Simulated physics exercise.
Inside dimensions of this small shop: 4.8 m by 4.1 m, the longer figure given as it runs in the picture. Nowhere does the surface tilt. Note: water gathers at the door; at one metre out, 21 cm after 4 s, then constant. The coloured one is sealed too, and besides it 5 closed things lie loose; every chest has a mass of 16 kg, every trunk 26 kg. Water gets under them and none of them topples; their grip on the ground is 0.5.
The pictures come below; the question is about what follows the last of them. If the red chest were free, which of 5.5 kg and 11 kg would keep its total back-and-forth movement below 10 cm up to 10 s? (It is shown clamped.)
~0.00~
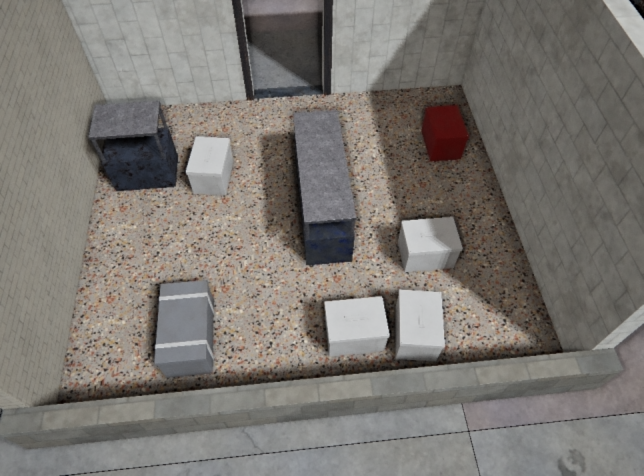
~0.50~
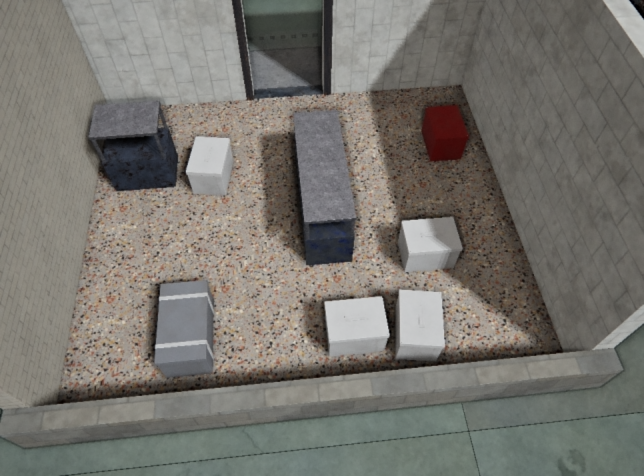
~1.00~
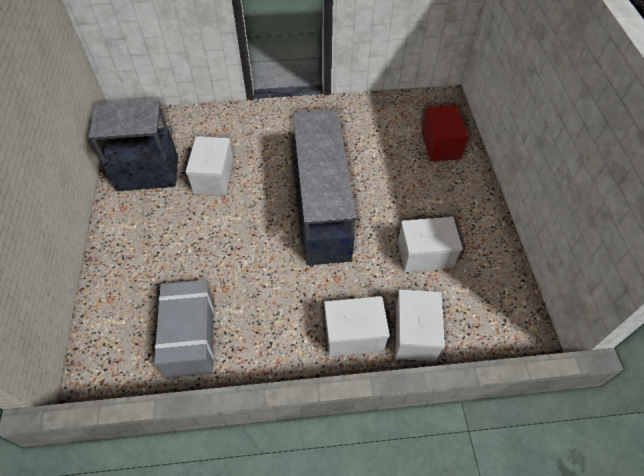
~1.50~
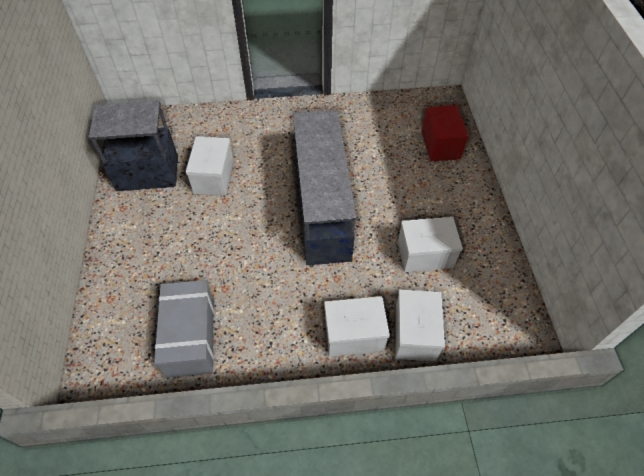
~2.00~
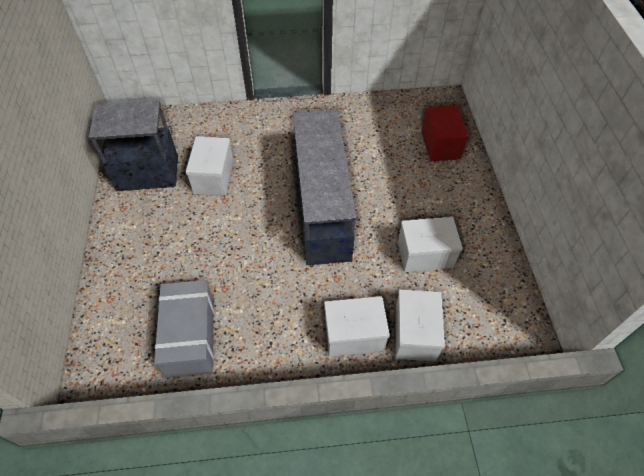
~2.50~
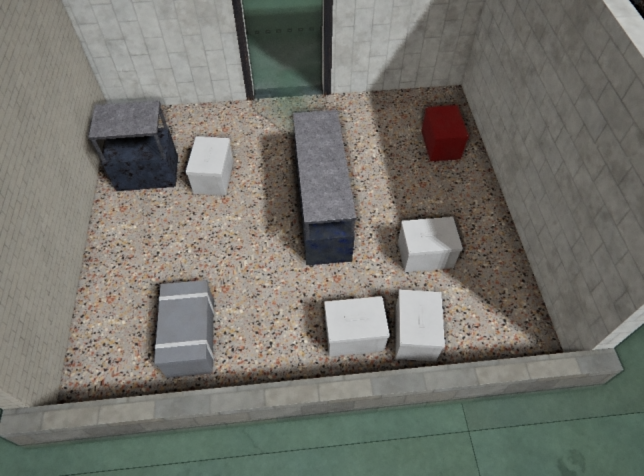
My guess is neither amount suffices.
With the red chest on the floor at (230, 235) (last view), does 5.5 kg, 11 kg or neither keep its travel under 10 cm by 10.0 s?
Neither is enough.
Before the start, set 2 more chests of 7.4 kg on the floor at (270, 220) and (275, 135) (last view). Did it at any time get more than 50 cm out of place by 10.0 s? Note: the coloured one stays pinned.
First one: Beyond the limit; second one: Beyond the limit.
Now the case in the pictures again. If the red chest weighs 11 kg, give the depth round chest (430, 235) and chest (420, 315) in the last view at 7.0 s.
About 2 and 1 cm.
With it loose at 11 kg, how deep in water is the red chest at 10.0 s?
About 4 cm.
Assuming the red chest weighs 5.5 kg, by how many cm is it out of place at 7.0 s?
It would be some 30 cm from its spot.
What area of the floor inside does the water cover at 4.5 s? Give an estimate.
Near 6.0 m2 in all.
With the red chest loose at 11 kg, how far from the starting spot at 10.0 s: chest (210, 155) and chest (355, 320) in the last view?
Net displacement, in order: 50 cm; 0 cm.
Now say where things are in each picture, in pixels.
The red chest at (447, 122) rests on the ground; water covers 0.0 m2; 0 of 6 have shifted, in the first frame.
The red chest at (447, 122), on the bottom; 0.0 m2 under water; 0 of 6 have shifted, in the second frame.
The red chest at (447, 122), on the bottom; water covers 0.0 m2; 0 of 6 have shifted, in the third frame.
The red chest at (447, 122), on the bottom; water covers 0.0 m2; 0 of 6 have shifted, in the fourth frame.
The red chest at (447, 122) rests on the ground; water covers 0.0 m2; 0 of 6 have shifted, in the fifth frame.
The red chest at (447, 122), on the bottom; 0.4 m2 under water; 0 of 6 have shifted, in the sixth frame.
After 3.5 s the red chest would be 0 cm from its start with 5.5 kg and 0 cm from its start with 11 kg; 0 cm of water round it then.
After 4.5 s the red chest would be 0 cm from its start with 5.5 kg and 0 cm from its start with 11 kg; 0 cm of water round it then.
After 7.0 s the red chest would be 33 cm from its start with 5.5 kg and 0 cm from its start with 11 kg; 3 cm of water round it then.
After 10.0 s the red chest would be 76 cm from its start with 5.5 kg and 19 cm from its start with 11 kg; 4 cm of water round it then.
